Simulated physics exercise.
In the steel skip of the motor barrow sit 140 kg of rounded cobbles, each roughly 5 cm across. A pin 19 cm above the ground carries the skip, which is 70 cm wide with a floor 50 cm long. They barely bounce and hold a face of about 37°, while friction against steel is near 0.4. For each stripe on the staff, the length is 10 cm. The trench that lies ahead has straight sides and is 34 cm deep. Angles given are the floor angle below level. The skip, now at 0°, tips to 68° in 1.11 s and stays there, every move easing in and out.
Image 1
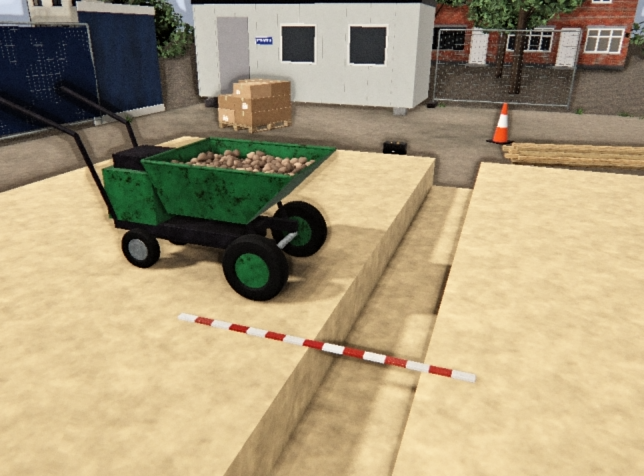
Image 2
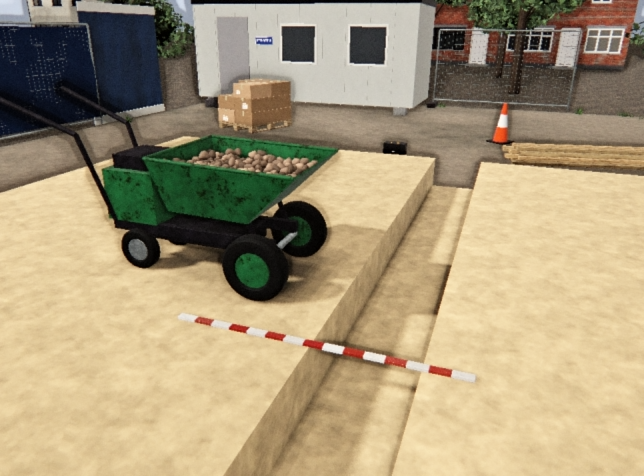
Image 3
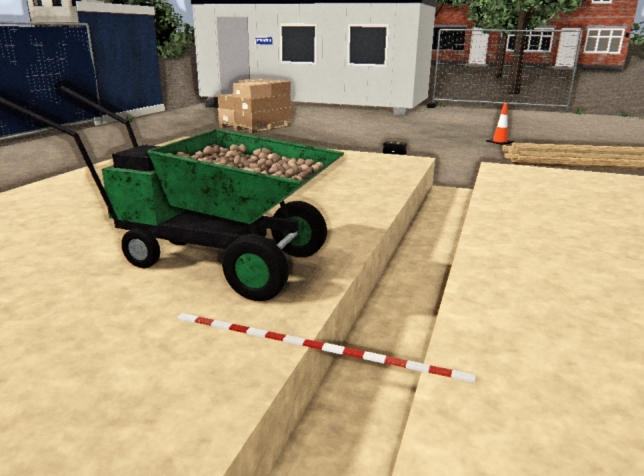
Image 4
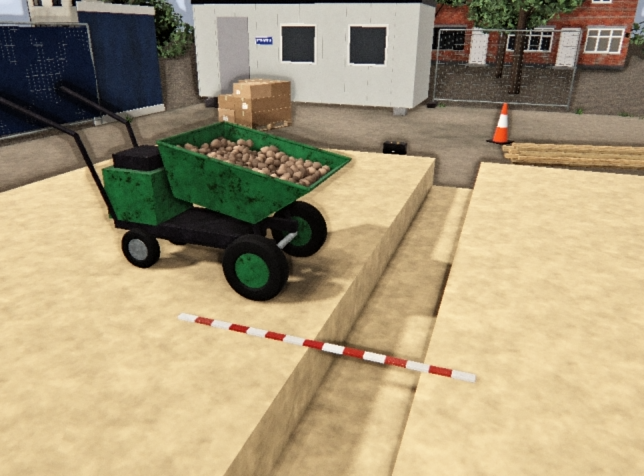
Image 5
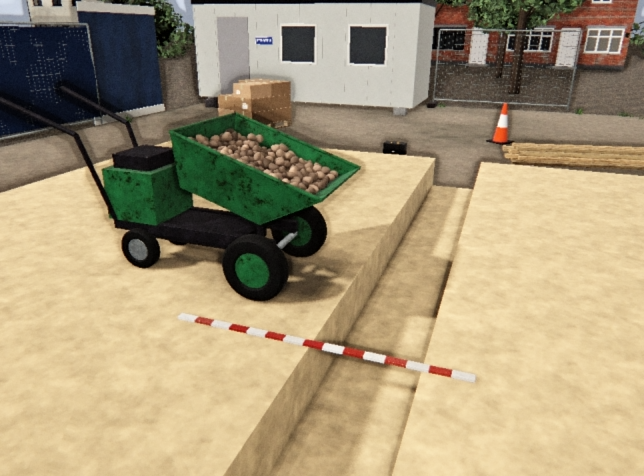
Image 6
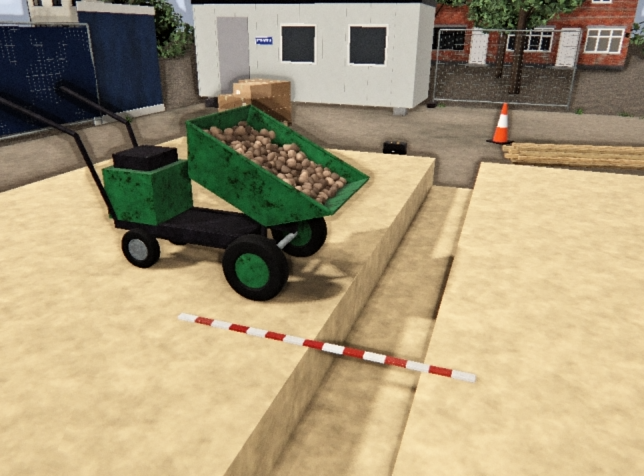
A green barrow's skip full of rounded stones tilted forward to the right, slowly at first and then more steeply, while its wheels stayed put on sandy ground beside a straight trench.
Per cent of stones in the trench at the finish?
About 97 %.
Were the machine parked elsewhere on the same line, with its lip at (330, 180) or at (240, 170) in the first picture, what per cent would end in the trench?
It'd be around 55 per cent and after that around 100 per cent.
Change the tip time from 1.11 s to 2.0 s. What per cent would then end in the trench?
Then roughly 100 percent.
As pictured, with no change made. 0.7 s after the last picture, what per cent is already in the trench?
About 35 per cent by then.
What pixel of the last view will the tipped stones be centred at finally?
Their centre sits close to (406, 339).
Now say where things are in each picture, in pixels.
In the first picture, lip at (292, 178), floor tilted 0°, highest stones at (254, 161).
In the second picture, the skip is at 1°, its lip at (294, 179); the top of the load is at (242, 158).
In the third picture, lip at (301, 183), floor tilted 5°, highest stones at (223, 151).
In the fourth picture, the skip is at 11°, its lip at (310, 190); the top of the load is at (224, 145).
In the fifth picture, lip at (322, 201), floor tilted 18°, highest stones at (229, 138).
In the sixth picture, lip at (333, 214), floor tilted 26°, highest stones at (240, 132).
Then, 0.4 s after the last picture the floor is at 57°, 100 % in the skip; the foremost stones are at (359, 242).
Then, 0.7 s after the last picture the floor is at 68°, 65 % in the skip, 35 % in the trench; the foremost stones are at (431, 338).
Then, 1.1 s after the last picture the floor is at 68°, 20 % in the skip, 77 % in the trench, 3 % past the trench; the foremost stones are at (513, 311).
Then, 3.0 s after the last picture the floor is at 68°, 0 % in the skip, 97 % in the trench, 3 % past the trench; the foremost stones are at (590, 326).
